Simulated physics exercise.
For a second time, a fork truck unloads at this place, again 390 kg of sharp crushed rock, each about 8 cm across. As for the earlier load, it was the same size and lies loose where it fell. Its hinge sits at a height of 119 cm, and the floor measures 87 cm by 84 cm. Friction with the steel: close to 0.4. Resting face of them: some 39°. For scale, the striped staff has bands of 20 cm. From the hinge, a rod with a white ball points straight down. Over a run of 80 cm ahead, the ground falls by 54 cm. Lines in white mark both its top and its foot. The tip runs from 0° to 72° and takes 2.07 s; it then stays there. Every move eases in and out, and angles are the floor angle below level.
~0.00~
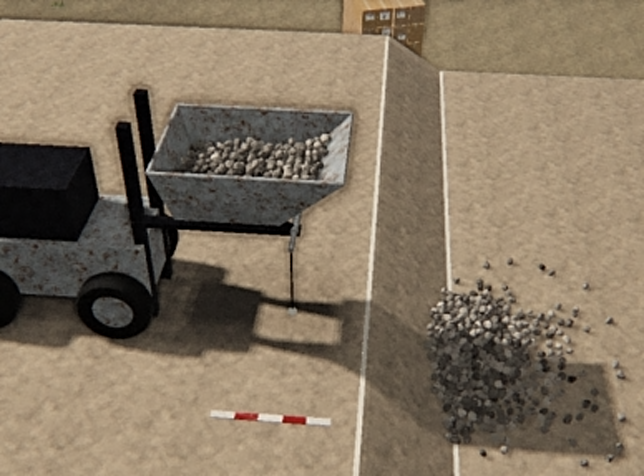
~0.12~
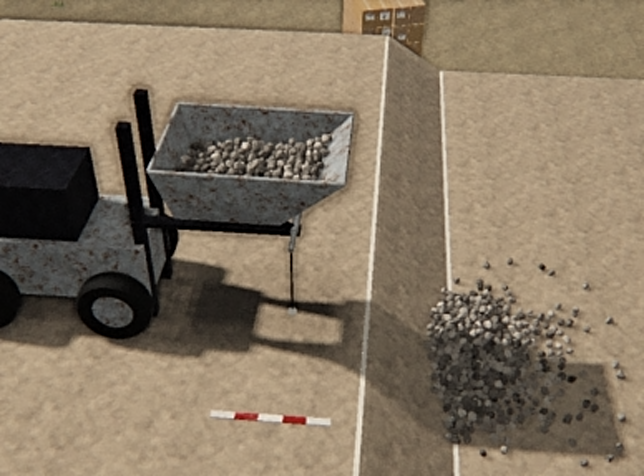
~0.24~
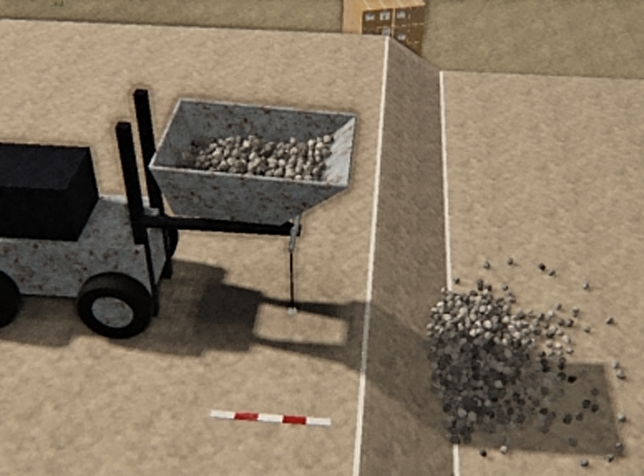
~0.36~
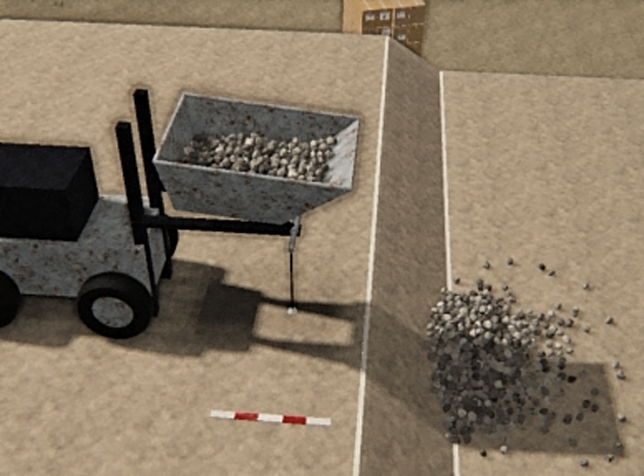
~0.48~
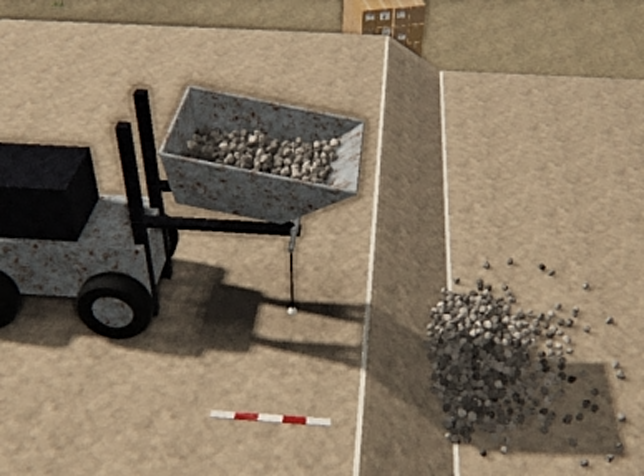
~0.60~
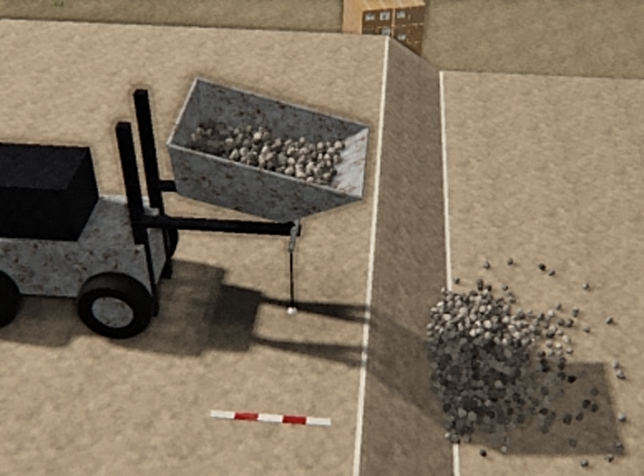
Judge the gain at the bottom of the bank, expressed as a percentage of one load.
Close to 50 parts in a hundred.
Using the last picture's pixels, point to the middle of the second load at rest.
The middle lies near (449, 341) in the last picture.
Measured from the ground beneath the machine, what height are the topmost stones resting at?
2 cm below that level.
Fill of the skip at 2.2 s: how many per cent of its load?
Around 70 per cent of the load is still inside.
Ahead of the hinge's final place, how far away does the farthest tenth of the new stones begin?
I'd say close to 190 centimetres ahead of it.
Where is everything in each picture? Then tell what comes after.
In the first picture, lip at (344, 184), floor tilted 0°, highest stones at (317, 151). The earlier load is highest near (460, 339), 29 cm below ground level, 16 % on the top or the slope, 84 % at the foot of the bank.
In the second picture, the skip is at 1°, its lip at (345, 185); the top of the load is at (310, 152); the stones move at 0.1 m/s on average.
In the third picture, lip at (348, 187), floor tilted 3°, highest stones at (293, 150); the stones move at 0.2 m/s on average.
In the fourth picture, the skip is at 6°, its lip at (352, 190); the top of the load is at (251, 146); the stones move at 0.3 m/s on average.
In the fifth picture, lip at (357, 194), floor tilted 10°, highest stones at (220, 144); the stones move at 0.4 m/s on average.
In the sixth picture, lip at (362, 199), floor tilted 15°, highest stones at (219, 138); the stones move at 0.4 m/s on average.
After 1.5 s the floor is at 61°; in per cent of one load, 100 in the skip, 16 on the top or the slope, 84 at the foot of the bank; the foremost stones are at (627, 376).
After 2.2 s the floor is at 72°; in per cent of one load, 68 in the skip, 48 on the top or the slope, 84 at the foot of the bank; the foremost stones are at (627, 376).
After 2.5 s the floor is at 72°; in per cent of one load, 26 in the skip, 75 on the top or the slope, 99 at the foot of the bank; the foremost stones are at (627, 376).
After 5.2 s the floor is at 72°; in per cent of one load, 0 in the skip, 66 on the top or the slope, 134 at the foot of the bank; the foremost stones are at (627, 363). Net gain at the foot of the bank, 50.
